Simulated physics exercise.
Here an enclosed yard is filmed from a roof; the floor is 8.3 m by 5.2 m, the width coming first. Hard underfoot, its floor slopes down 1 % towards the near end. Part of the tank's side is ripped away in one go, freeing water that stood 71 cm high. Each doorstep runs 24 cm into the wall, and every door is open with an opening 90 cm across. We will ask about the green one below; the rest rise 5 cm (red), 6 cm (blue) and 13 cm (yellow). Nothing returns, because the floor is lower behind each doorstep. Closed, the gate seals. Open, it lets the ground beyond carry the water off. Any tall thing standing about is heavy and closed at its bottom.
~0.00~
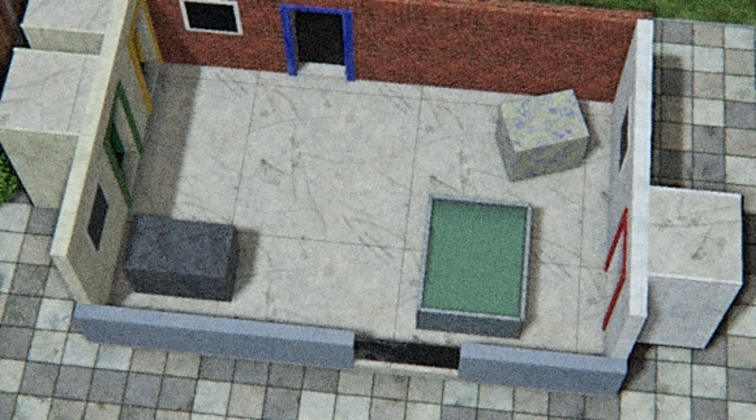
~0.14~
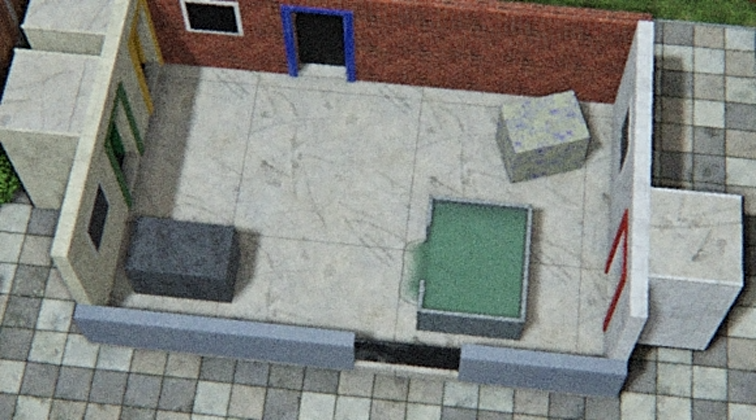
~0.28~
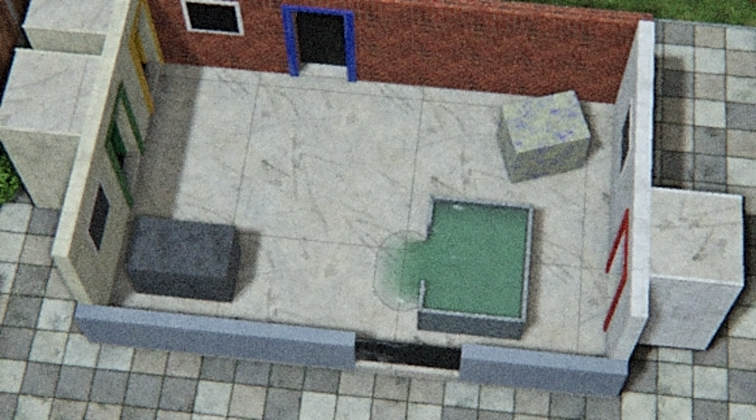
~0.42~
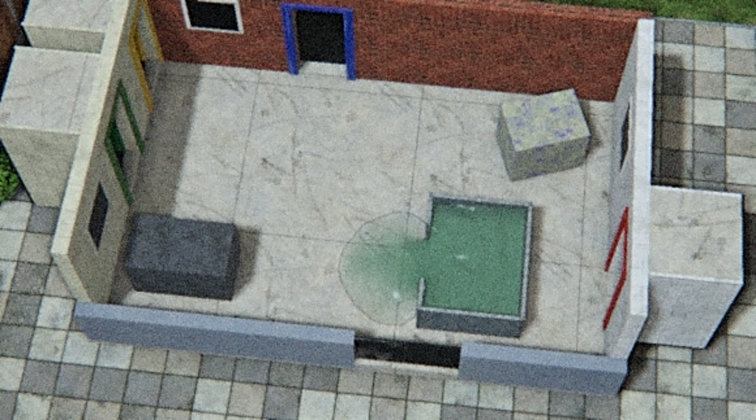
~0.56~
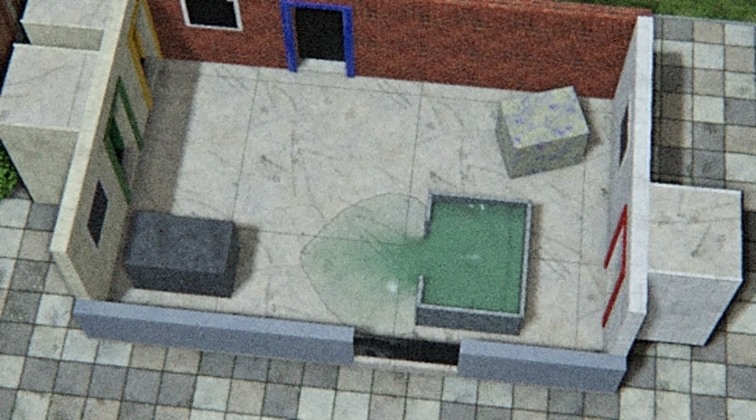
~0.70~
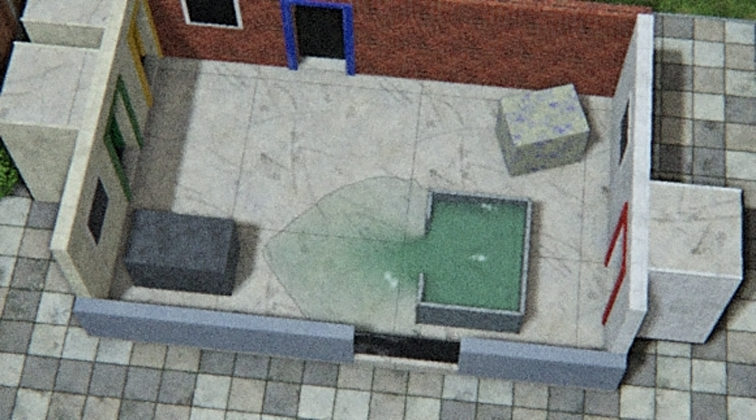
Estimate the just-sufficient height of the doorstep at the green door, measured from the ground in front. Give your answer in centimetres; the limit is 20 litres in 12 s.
I would say 14.5 cm.
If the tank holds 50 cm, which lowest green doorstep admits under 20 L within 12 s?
About 8.0 cm.
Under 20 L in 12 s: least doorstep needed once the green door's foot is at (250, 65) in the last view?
Roughly 6.5 cm, give or take.
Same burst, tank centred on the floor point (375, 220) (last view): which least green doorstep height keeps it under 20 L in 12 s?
About 20 centimetres.
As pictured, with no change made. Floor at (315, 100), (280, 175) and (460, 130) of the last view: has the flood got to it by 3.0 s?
In the order asked: Soaked, soaked, untouched.
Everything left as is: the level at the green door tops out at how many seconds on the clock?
Crest at t of about 2.2 s.
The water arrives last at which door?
It's the red door.
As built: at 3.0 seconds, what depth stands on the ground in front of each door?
Door by door in centimetres - red 0, blue 4, green 18, yellow 11.
After 1.4 s water covers 35 % of the floor, deepest (34 cm) near (414, 269); it has not reached the green door.
After 3.0 s water covers 55 % of the floor, deepest (32 cm) near (103, 318); 18 cm at the green door, 13 litres in over its 14 cm doorstep.
After 12.0 s water covers 95 % of the floor, deepest (10 cm) near (253, 334); 7 cm at the green door, 21 litres in over its 14 cm doorstep.
At the green door as built, the water arrived by 1.9 s and peaked near 21 cm at 2.2 s.
With a doorstep of 13 cm, 28 litres would have come in within the 12 s; with 17.5 cm, 6 litres. So under 20 litres takes about 14.5 cm.
